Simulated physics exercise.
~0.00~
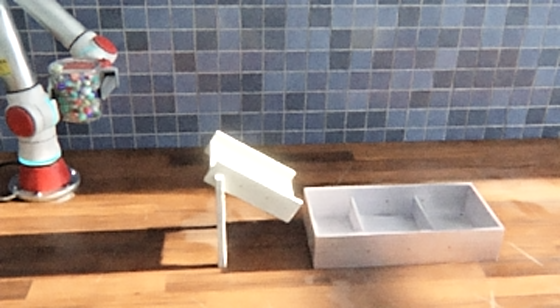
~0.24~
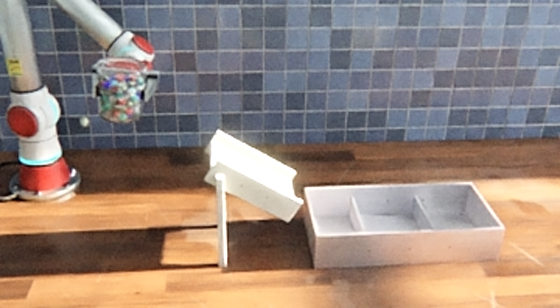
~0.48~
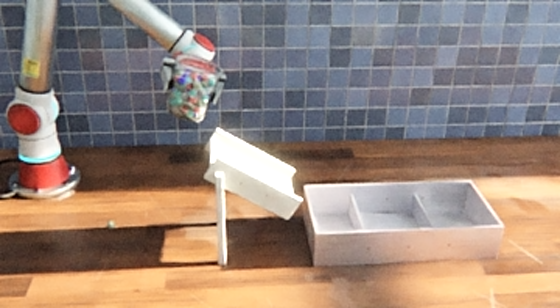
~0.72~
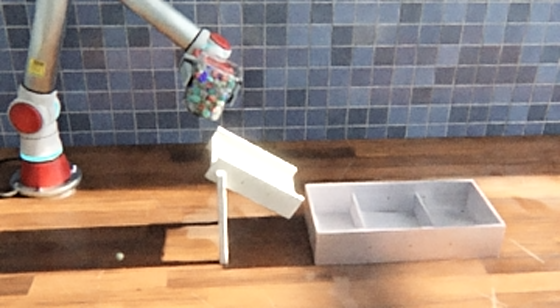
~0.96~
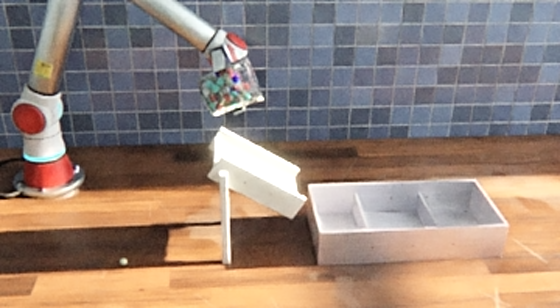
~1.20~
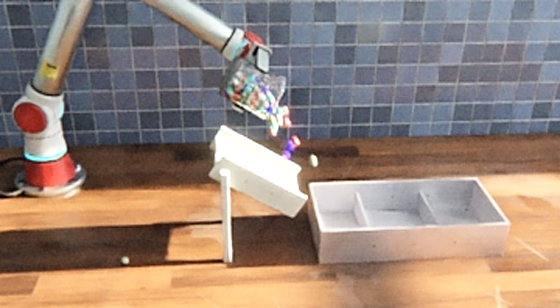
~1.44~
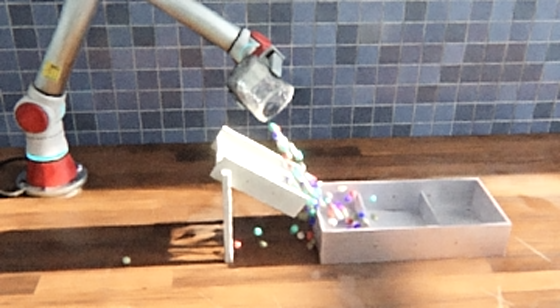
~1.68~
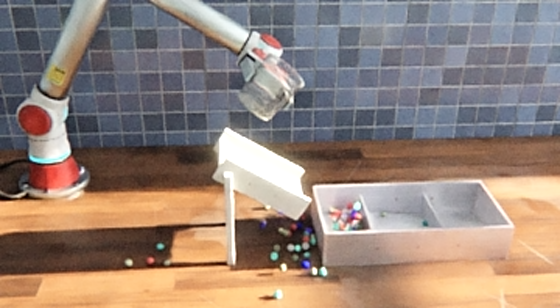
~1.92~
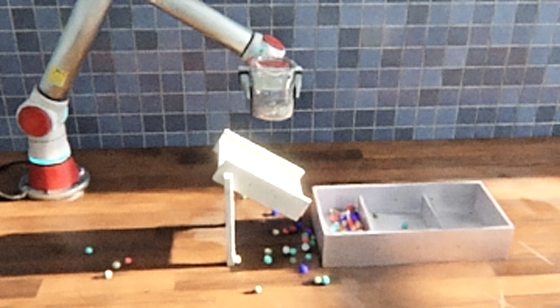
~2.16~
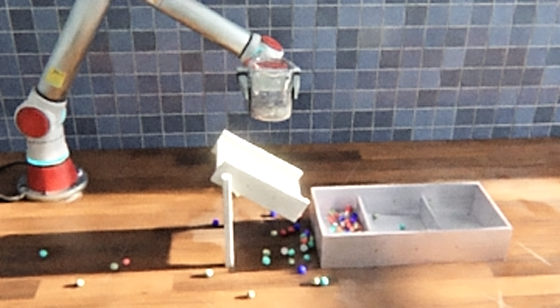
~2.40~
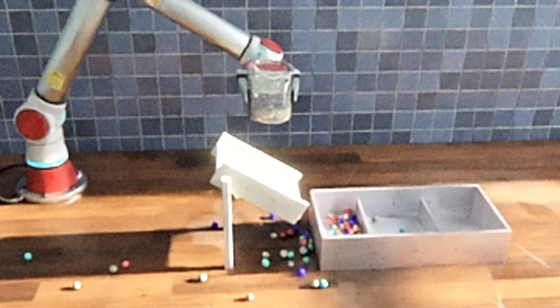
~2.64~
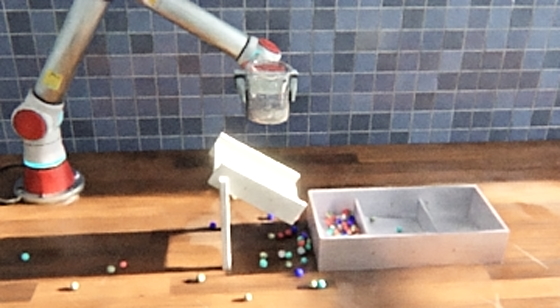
A robot arm carried a clear cup of colourful little balls to the right and tipped them over a sloping white chute; many landed in the near section of a grey divided box, while others scattered across the wooden table and the emptied cup turned upright.
